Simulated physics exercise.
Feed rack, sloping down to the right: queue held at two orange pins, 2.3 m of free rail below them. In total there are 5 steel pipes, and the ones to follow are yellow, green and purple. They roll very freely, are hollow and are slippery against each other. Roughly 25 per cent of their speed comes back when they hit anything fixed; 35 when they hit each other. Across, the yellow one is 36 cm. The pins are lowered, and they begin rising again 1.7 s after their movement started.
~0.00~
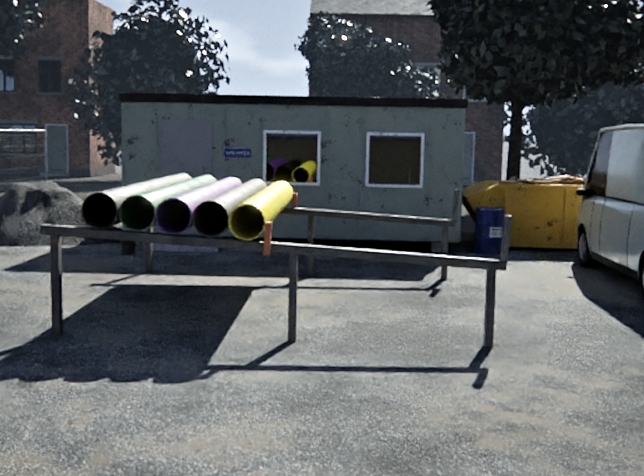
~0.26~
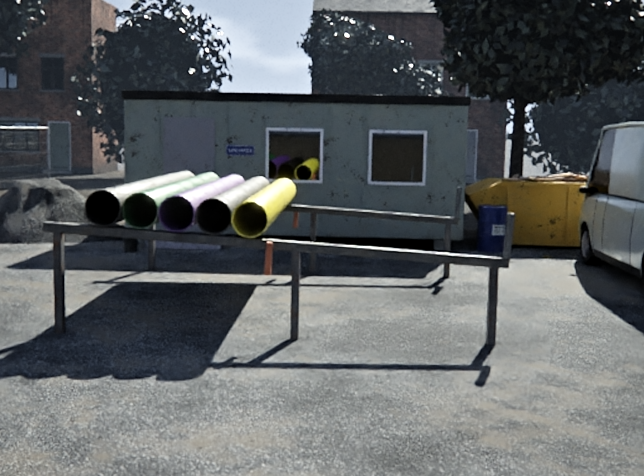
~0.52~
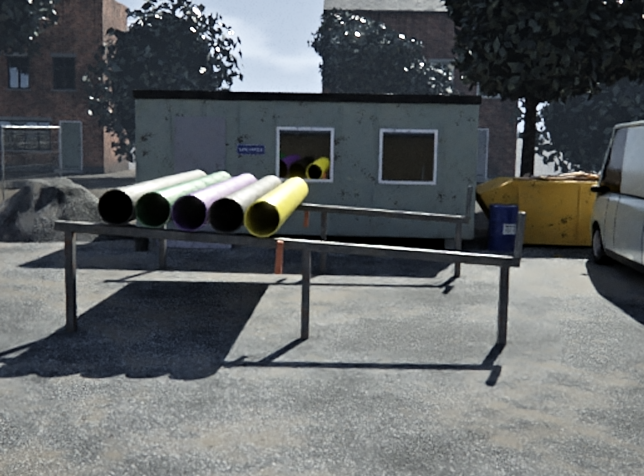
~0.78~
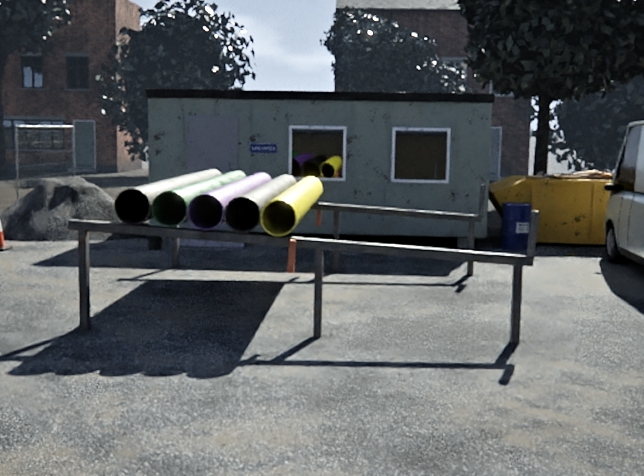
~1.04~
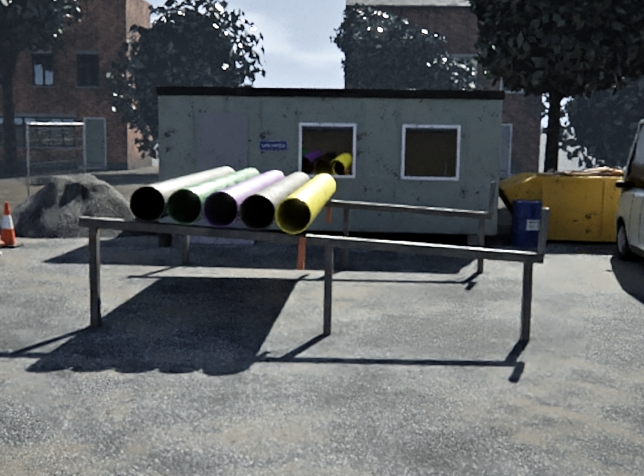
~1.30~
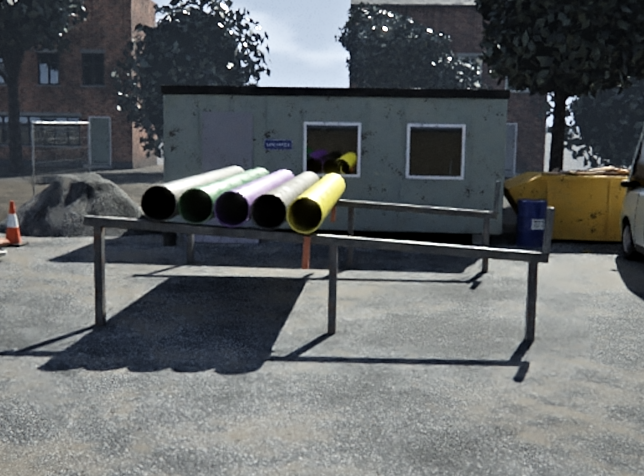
The clip shows five pipes side by side on a rack in a yard, the yellow one rightmost. The orange pin beside it lowers, and the row rolls slightly to the right as the view pans left.
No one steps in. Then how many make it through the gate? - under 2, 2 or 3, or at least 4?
I would say under 2.
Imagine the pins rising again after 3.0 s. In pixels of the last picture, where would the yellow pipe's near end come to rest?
Near pixel (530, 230).
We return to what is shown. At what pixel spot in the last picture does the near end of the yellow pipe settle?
You'll find it at roughly (527, 233) in the final picture.
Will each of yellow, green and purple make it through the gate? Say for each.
Yellow makes it out, green is kept back, purple is kept back.
After 1.6 s, yellow is on the rails, 5 cm below the pins, rolling right; green is on the rails, 105 cm above the pins, rolling right; purple is on the rails, 65 cm above the pins, rolling right; 1 below the pins.
After 1.8 s, yellow is on the rails, 15 cm below the pins, rolling right; green is on the rails, 95 cm above the pins, rolling right; purple is on the rails, 60 cm above the pins, rolling right; 1 below the pins.
At rest (4.0 s), yellow is on the rails, 210 cm below the pins; green is on the rails, 95 cm above the pins; purple is on the rails, 55 cm above the pins; 1 below the pins.
